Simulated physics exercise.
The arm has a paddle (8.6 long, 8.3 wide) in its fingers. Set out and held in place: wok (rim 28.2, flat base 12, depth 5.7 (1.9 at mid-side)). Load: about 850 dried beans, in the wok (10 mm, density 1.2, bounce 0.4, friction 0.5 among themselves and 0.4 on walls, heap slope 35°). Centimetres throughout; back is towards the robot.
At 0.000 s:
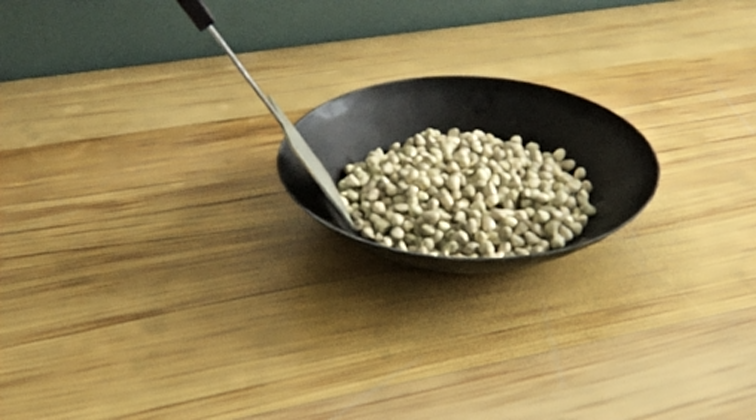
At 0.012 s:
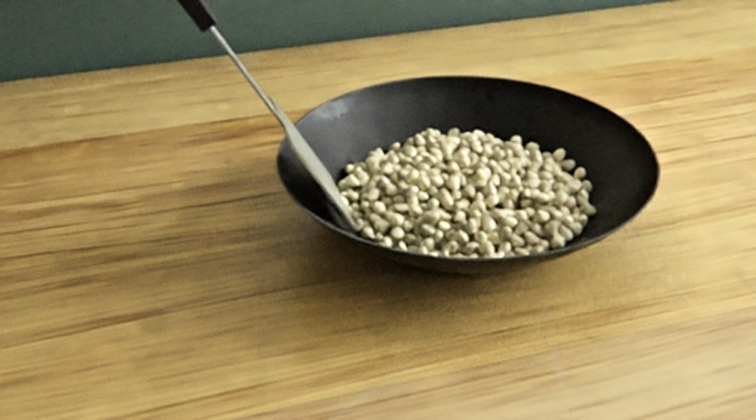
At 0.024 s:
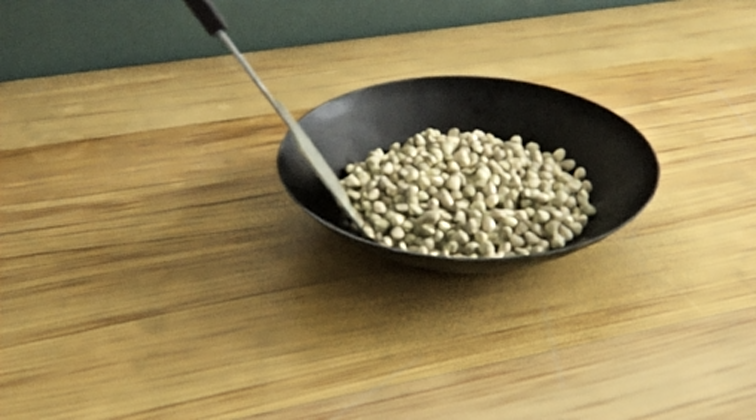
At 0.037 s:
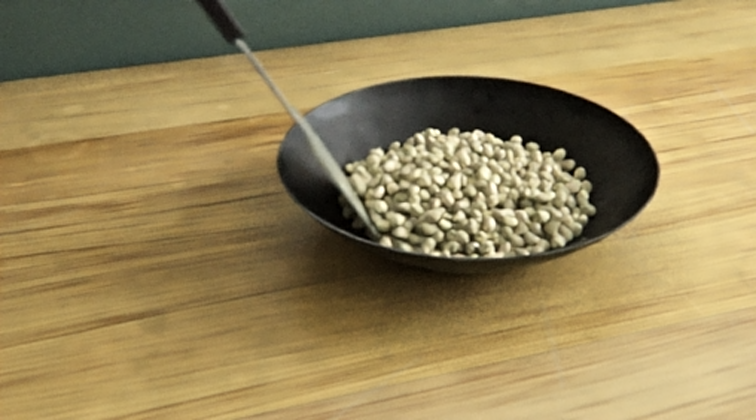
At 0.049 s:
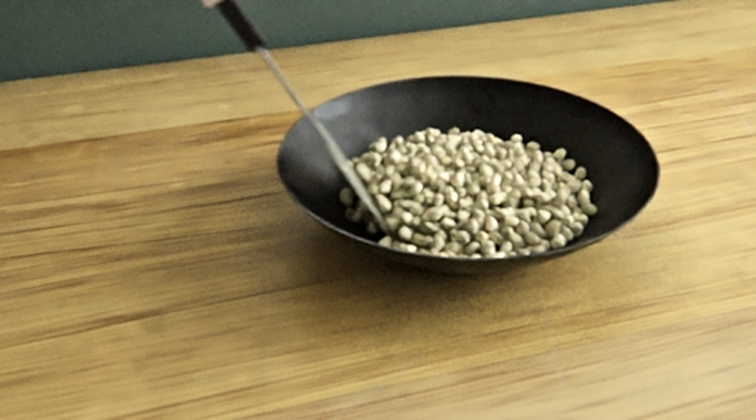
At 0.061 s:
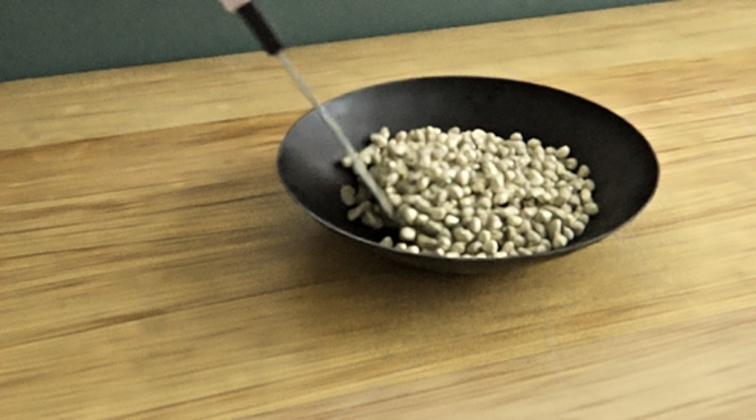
A paddle pushes slowly rightward through a heap of pale beans in a black wok.
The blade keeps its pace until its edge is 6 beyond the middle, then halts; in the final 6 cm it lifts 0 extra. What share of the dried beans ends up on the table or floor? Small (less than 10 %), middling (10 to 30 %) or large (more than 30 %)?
Share on the table or floor: Middling (10 to 30 %).
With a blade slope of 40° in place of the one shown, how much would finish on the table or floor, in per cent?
Then about 5 per cent.
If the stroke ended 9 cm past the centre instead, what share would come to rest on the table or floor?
Then about 40 per cent.
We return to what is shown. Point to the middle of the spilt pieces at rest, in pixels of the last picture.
At about (683, 165).
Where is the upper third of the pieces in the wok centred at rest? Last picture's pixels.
Around (580, 148).
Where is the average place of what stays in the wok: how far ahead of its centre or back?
About 5.0 cm ahead.
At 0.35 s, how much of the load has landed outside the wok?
Some 10 per cent.
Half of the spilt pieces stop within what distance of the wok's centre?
About 22 cm.
By 0.10 s, sloping 61°, highest piece 9 above the table; 849 in the wok.
By 0.13 s, sloping 61°, highest piece 11 above the table; 848 in the wok, 1 on the blade or in flight.
By 0.35 s, sloping 61°, highest piece 7 above the table; 737 in the wok, 100 on the table or floor, 12 on the blade or in flight.
By 1.40 s, sloping 61°, highest piece 7 above the table; 737 in the wok, 112 on the table or floor.
Final count, 737 in the wok, 112 on the table or floor. That is 13 % on the table or floor.
